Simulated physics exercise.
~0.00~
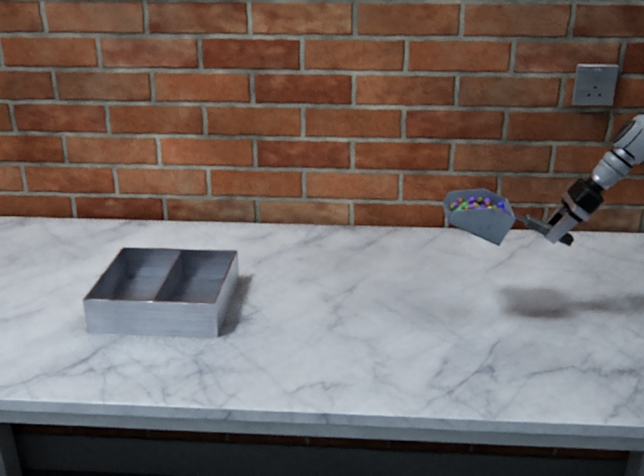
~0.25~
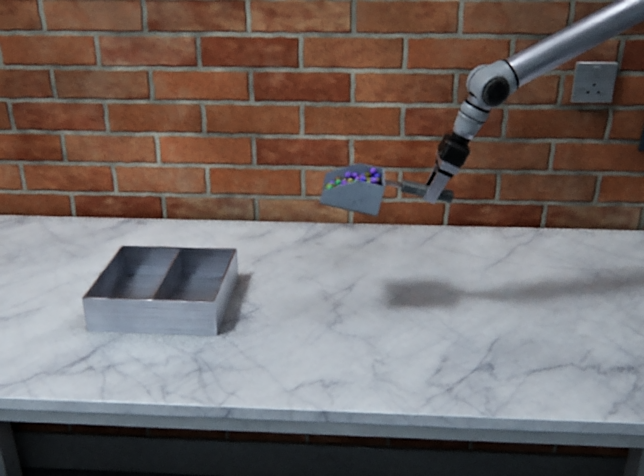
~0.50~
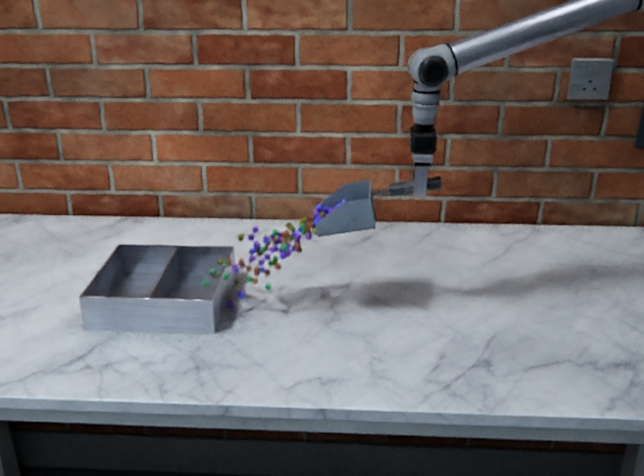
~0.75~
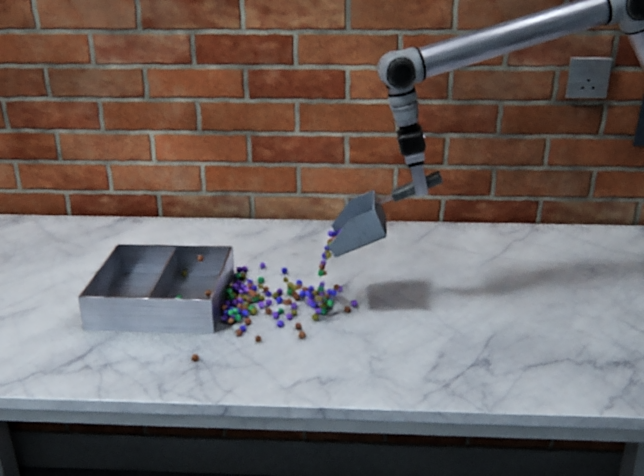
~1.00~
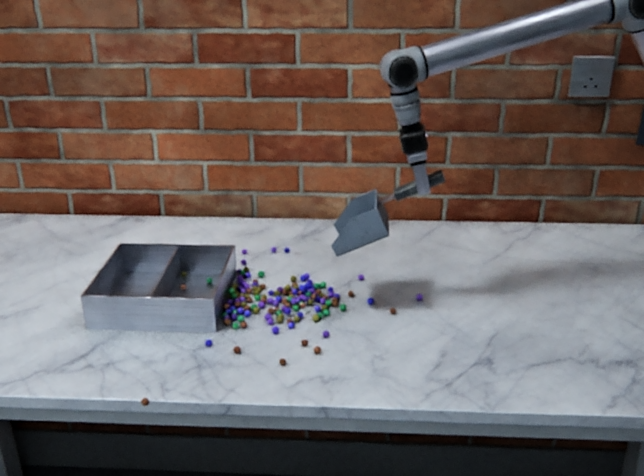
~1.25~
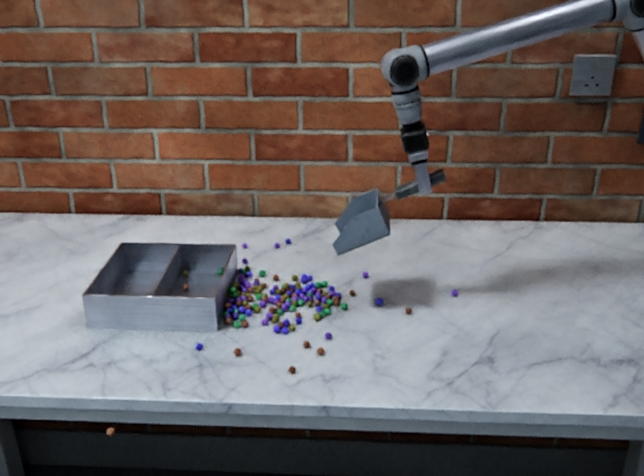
A robot arm carries a grey scoop heaped with small, round, colourful sweets leftward above a marble table, toward an open metal bin split by a cross wall. While still short of the bin, the scoop tips forward and the sweets pour out in a stream toward its near side. Most of them land on the table beside the bin, and only a few drop inside. The scoop tilts further, lets its last sweets fall, and then hangs still and empty. Stray sweets roll outward, one going over the front edge, while the rest lie scattered against the bin.
